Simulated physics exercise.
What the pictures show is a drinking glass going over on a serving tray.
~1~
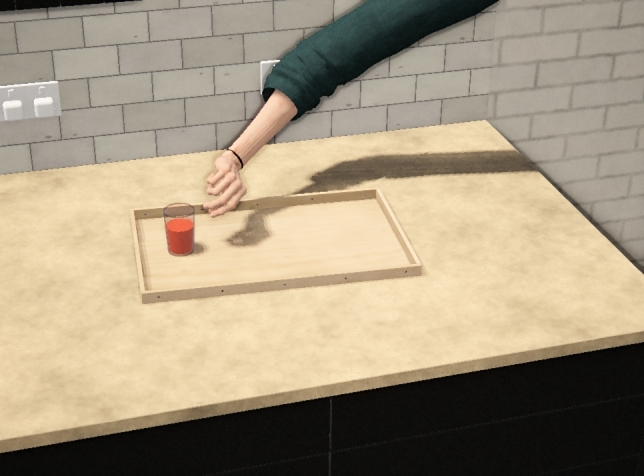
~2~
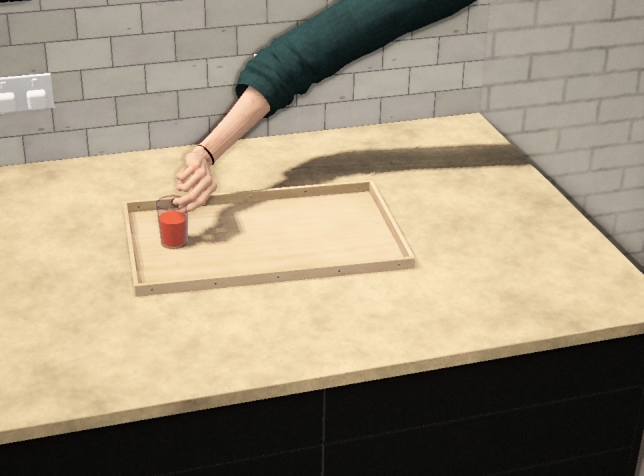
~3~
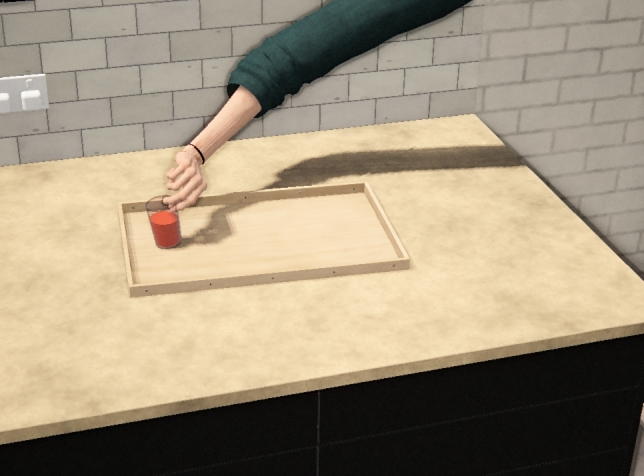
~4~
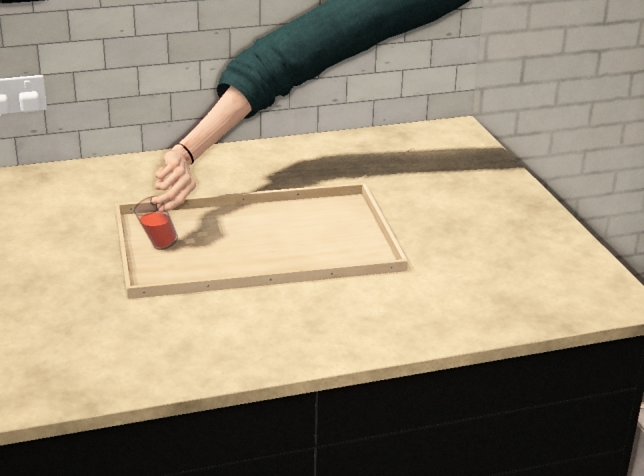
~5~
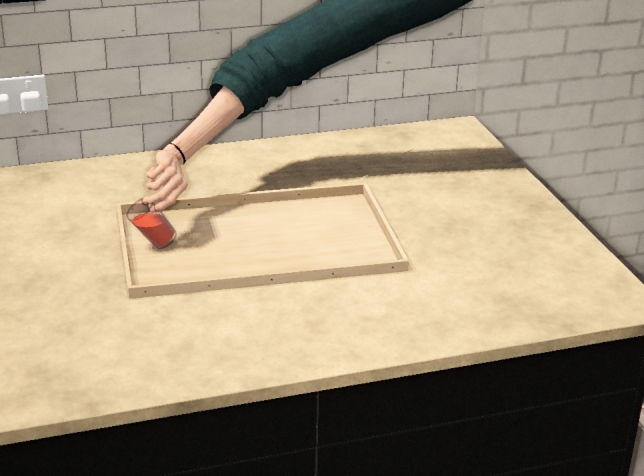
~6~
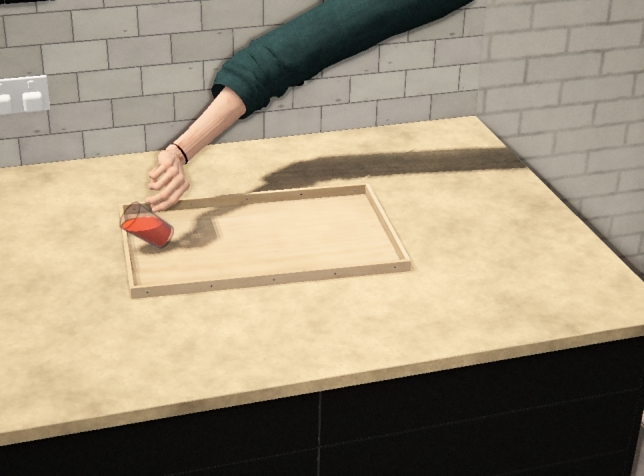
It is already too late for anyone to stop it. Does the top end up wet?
I expect the tray will fail to catch the spill.
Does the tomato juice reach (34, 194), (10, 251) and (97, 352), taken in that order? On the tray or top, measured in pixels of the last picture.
First spot: Missed; second: Touched; third: Missed.
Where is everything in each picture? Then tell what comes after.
In the first frame, it stands upright; drinking glass (180, 229) about two thirds full; tray (291, 276).
In the second frame, it is being nudged; drinking glass about two thirds full, surface at (173, 218).
In the third frame, it is being nudged; drinking glass (165, 222) about two thirds full.
In the fourth frame, it is being nudged; drinking glass about two thirds full, surface at (155, 219); tray (276, 271).
In the fifth frame, it is being nudged; drinking glass (152, 223) tipped 30°.
In the sixth frame, it is falling; drinking glass (146, 225) tipped 50°.
Next, the drinking glass lies across the rim; the puddle covers about as much as a plate; the table is getting wet.
After that, the puddle covers about as much as a tray; the table is getting wet.
Finally, the puddle covers about as much as a tray; the table is getting wet.
